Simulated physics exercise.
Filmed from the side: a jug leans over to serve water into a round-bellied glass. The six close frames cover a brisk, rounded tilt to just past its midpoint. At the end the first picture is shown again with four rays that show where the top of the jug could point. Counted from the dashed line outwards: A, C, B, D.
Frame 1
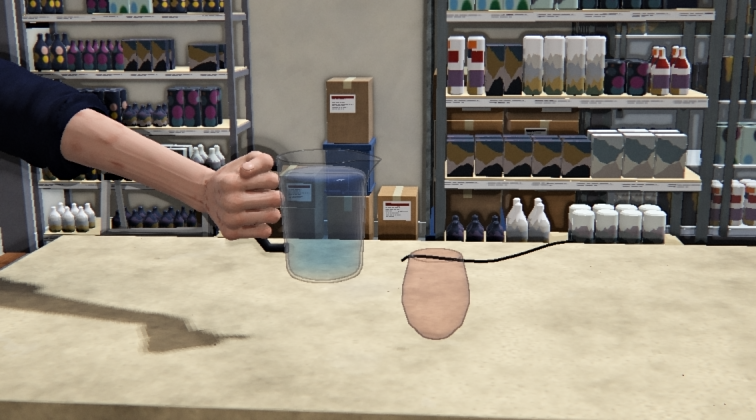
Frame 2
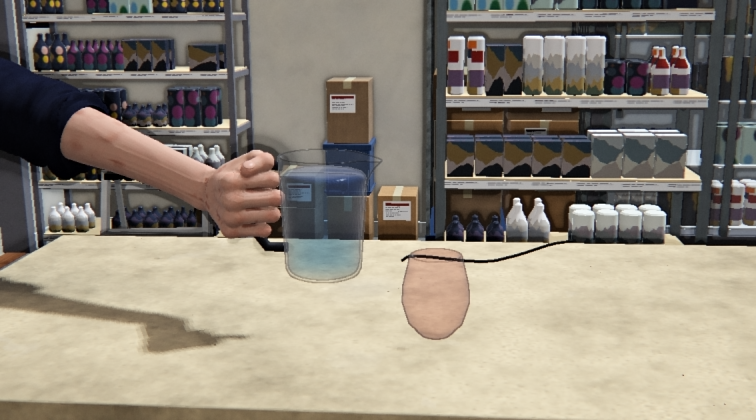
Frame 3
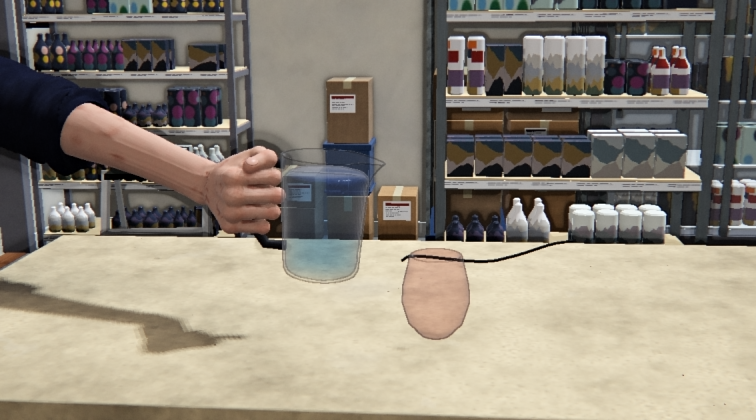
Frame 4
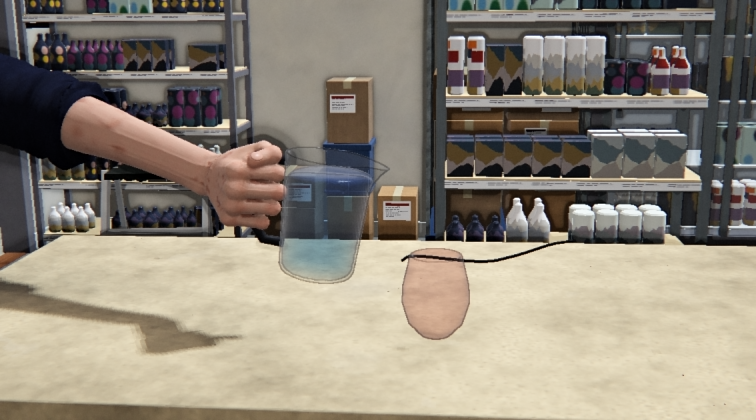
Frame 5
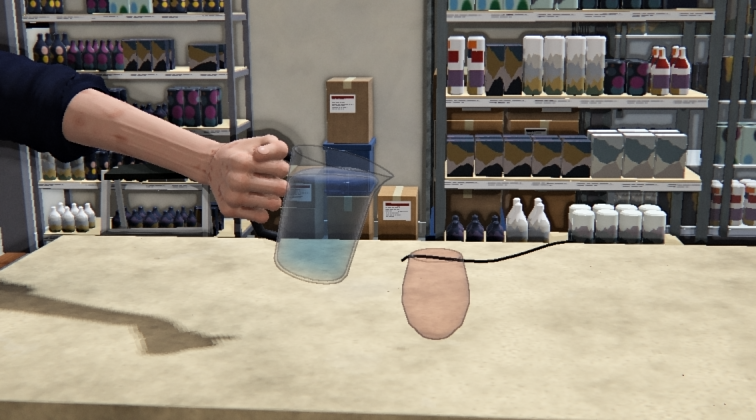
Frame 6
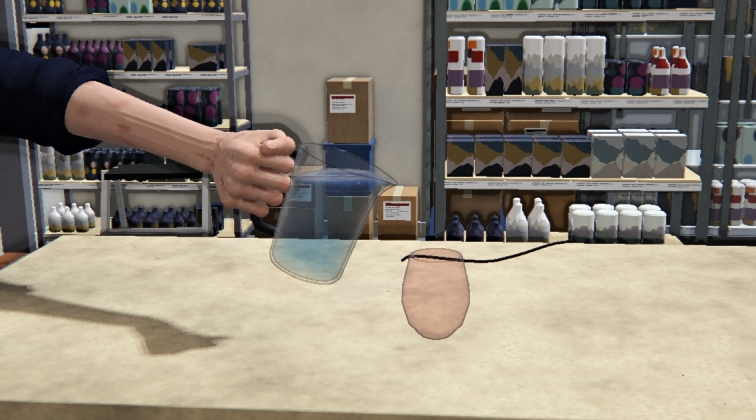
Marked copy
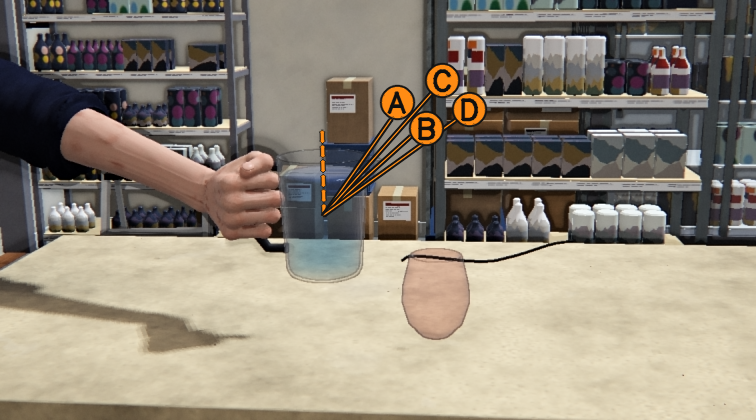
We see a hand holding a clear jug of bluish water upright above a counter, left of a rounded, pinkish glass, with stocked shelves behind; then the hand gradually tilts the jug rightward, and no water leaves it.
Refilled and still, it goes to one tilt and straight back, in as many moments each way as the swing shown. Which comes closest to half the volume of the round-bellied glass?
I would pick line B.
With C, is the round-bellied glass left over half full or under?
Under.
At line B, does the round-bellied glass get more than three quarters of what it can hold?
No, less.
On the marked copy, A at (390, 119); B at (410, 136); C at (431, 93); D at (455, 119).
Choosing A, the round-bellied glass ends with about 23 % of what it can hold.
Choosing B, the round-bellied glass ends with about 49 % of what it can hold.
Choosing C, the round-bellied glass ends with about 35 % of what it can hold.
Choosing D, the round-bellied glass ends with about 60 % of what it can hold.
